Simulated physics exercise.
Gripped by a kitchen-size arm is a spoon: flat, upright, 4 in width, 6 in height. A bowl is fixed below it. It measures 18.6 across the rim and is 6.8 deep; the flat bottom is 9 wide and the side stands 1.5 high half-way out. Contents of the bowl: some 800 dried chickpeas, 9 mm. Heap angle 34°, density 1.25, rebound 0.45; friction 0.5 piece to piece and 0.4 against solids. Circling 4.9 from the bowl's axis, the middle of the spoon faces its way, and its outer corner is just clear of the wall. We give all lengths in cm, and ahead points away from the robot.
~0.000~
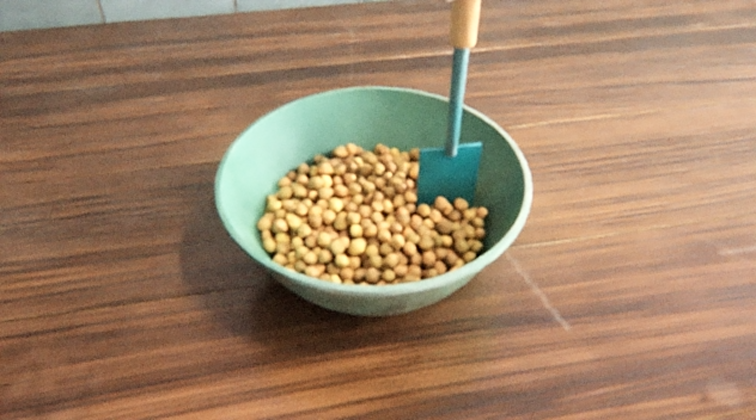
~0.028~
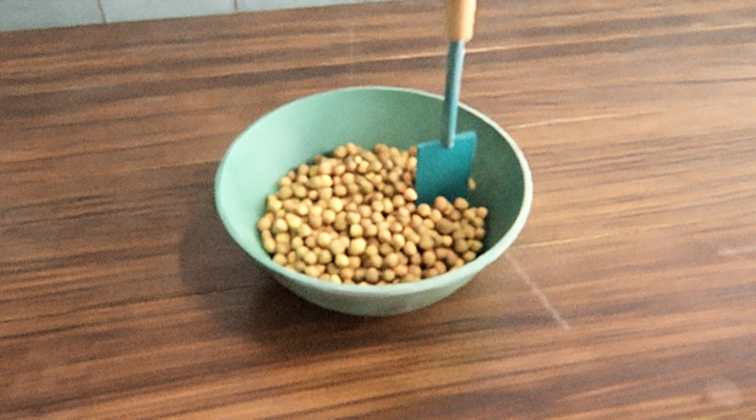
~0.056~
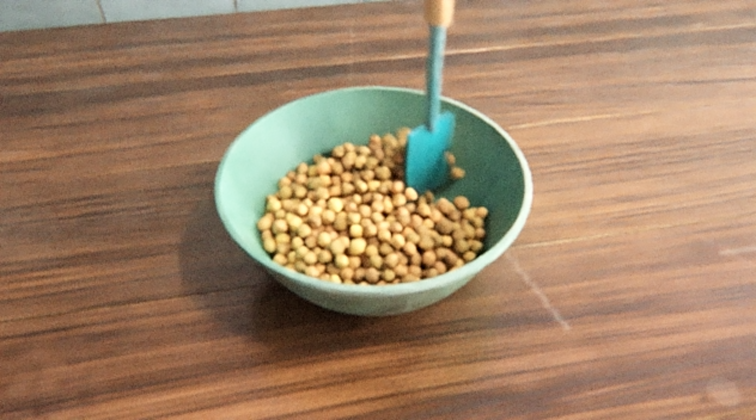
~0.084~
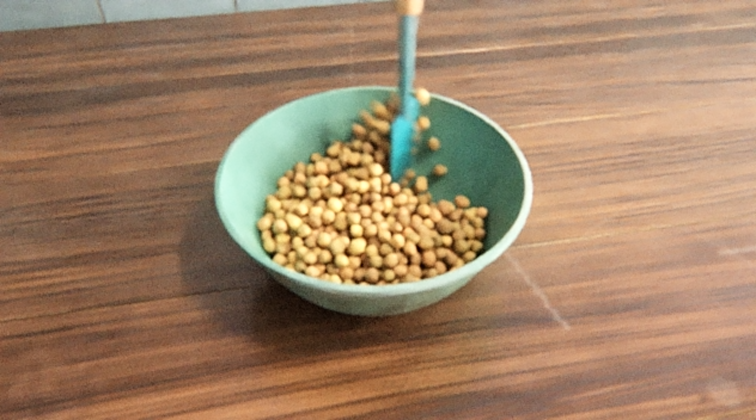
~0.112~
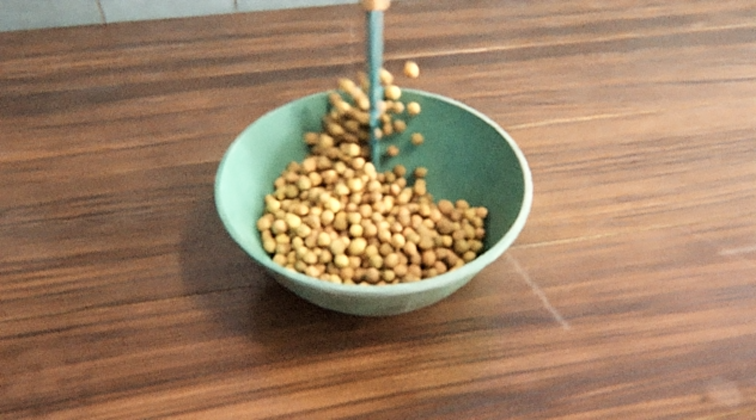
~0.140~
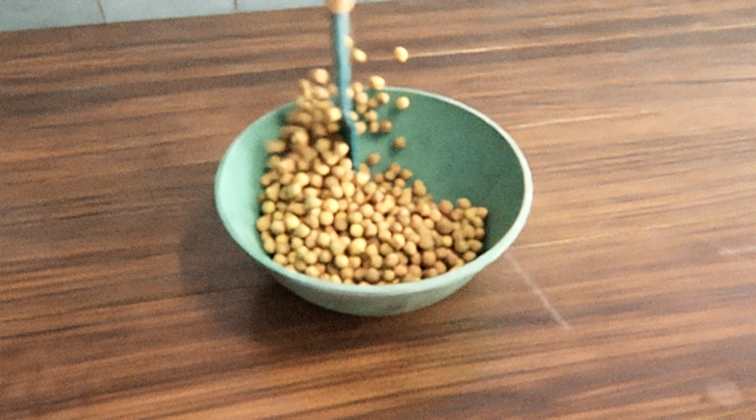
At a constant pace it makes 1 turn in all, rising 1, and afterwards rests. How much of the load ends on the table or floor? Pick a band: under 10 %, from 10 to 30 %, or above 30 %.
From 10 to 30 %.
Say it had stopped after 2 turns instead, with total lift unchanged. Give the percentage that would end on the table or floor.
Then roughly 35 percent.
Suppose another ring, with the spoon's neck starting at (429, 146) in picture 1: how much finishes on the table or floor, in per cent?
10 %.
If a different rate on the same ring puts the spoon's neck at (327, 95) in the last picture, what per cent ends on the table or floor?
It comes to around 25 percent.
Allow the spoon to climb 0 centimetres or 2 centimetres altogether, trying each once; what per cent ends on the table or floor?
25 % and 15 %.
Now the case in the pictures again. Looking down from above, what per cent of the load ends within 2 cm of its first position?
Around 35 in a hundred, roughly.
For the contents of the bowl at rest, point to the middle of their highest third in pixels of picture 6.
Centre of top third: Approx. (409, 192).
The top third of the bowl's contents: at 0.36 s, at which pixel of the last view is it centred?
(445, 238).
After 0.25 s, 199° round, highest piece 12 above the table; 748 in the bowl, 3 on the table or floor, 46 in flight or on the tool.
After 0.36 s, 295° round, highest piece 11 above the table; 691 in the bowl, 53 on the table or floor, 53 in flight or on the tool.
After 0.62 s, 0° round, highest piece 5 above the table; 639 in the bowl, 156 on the table or floor, 2 in flight or on the tool.
After 1.32 s, 0° round, highest piece 5 above the table; 639 in the bowl, 158 on the table or floor.
In the end, 639 in the bowl, 158 on the table or floor. That is 20 % on the table or floor.
